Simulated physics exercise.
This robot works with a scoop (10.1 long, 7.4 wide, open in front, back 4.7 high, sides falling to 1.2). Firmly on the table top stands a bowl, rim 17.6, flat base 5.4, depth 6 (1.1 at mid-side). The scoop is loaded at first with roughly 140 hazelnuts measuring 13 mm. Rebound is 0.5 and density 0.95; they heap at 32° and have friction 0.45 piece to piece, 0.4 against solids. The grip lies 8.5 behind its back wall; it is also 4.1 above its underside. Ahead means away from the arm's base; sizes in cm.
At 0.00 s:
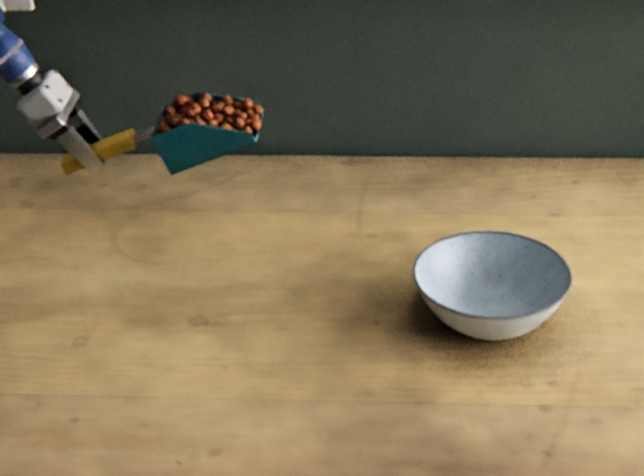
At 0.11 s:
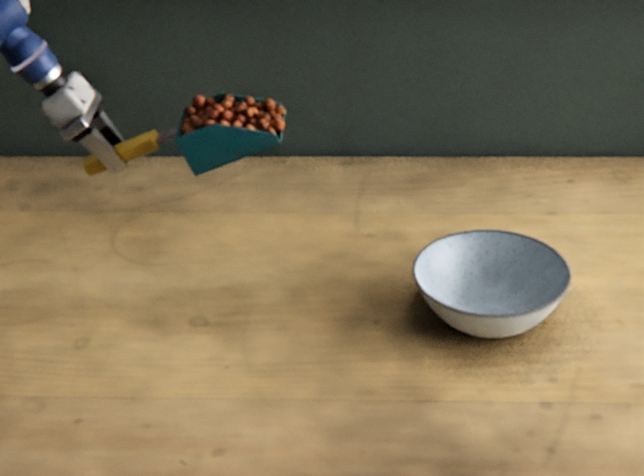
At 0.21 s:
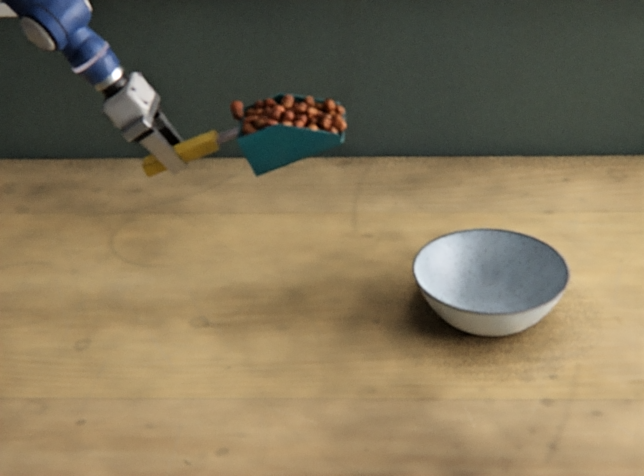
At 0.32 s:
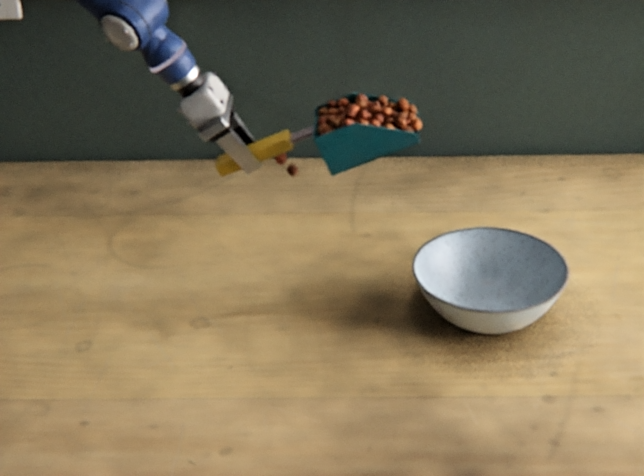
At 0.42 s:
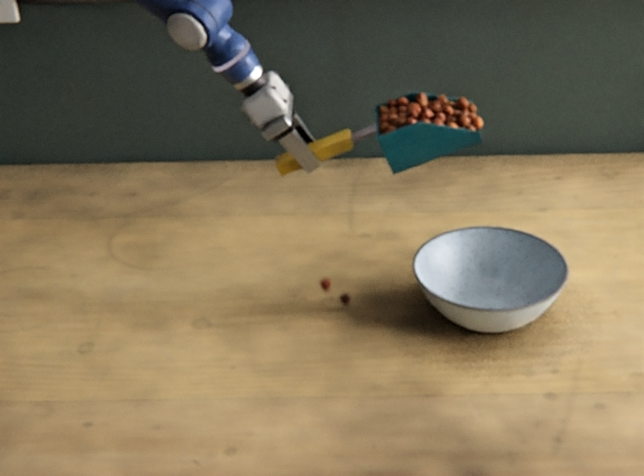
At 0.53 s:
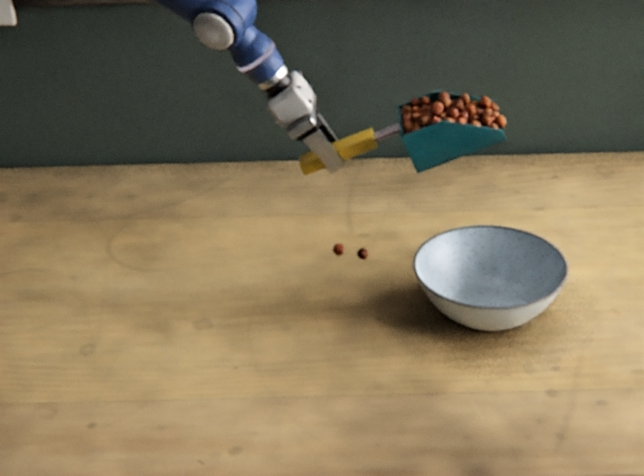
Above a wooden table, a robot arm carried a teal scoop heaped with hazelnuts to the right toward a pale blue bowl, while two nuts dropped off behind it and bounced on the tabletop.
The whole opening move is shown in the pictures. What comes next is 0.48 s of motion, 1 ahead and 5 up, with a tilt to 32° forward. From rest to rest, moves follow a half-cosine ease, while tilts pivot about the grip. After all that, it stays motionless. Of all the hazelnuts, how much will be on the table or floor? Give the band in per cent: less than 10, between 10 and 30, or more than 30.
Less than 10 per cent.
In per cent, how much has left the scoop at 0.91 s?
My estimate is roughly 10 % gone.
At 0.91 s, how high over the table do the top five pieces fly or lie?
Close to 22 cm.
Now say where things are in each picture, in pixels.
In the first frame, the scoop floor at (209, 142), tilted 23° backward; upper third of the load around (204, 115), from x 165 to 255, top at y 100; 136 on the scoop.
In the second frame, the scoop floor at (232, 143), tilted 23° backward; upper third of the load around (226, 115), from x 185 to 280, top at y 100.
In the third frame, the scoop floor at (292, 144), tilted 23° backward; upper third of the load around (287, 116), from x 235 to 340, top at y 100.
In the fourth frame, the scoop floor at (366, 143), tilted 22° backward; upper third of the load around (362, 117), from x 280 to 415, top at y 100; 134 on the scoop, 2 in flight or on a rim.
In the fifth frame, the scoop floor at (426, 142), tilted 22° backward; upper third of the load around (425, 116), from x 325 to 475, top at y 100; 134 on the scoop, 2 on the table or floor.
In the sixth frame, the scoop floor at (449, 141), tilted 22° backward; upper third of the load around (449, 115), from x 340 to 500, top at y 100; 134 on the scoop, 2 in flight or on a rim.
After 0.72 s, tilted 3° backward, highest piece 25 above the table; 134 on the scoop, 2 on the table or floor.
After 0.91 s, tilted 27° forward, highest piece 22 above the table; 121 on the scoop, 4 in the bowl, 2 on the table or floor, 9 in flight or on a rim.
After 1.21 s, tilted 32° forward, highest piece 16 above the table; 100 in the bowl, 21 on the scoop, 2 on the table or floor, 13 in flight or on a rim.
After 2.26 s, tilted 32° forward, highest piece 4 above the table; 134 in the bowl, 2 on the table or floor.
In the end, 134 in the bowl, 2 on the table or floor. That is 1 % on the table or floor.
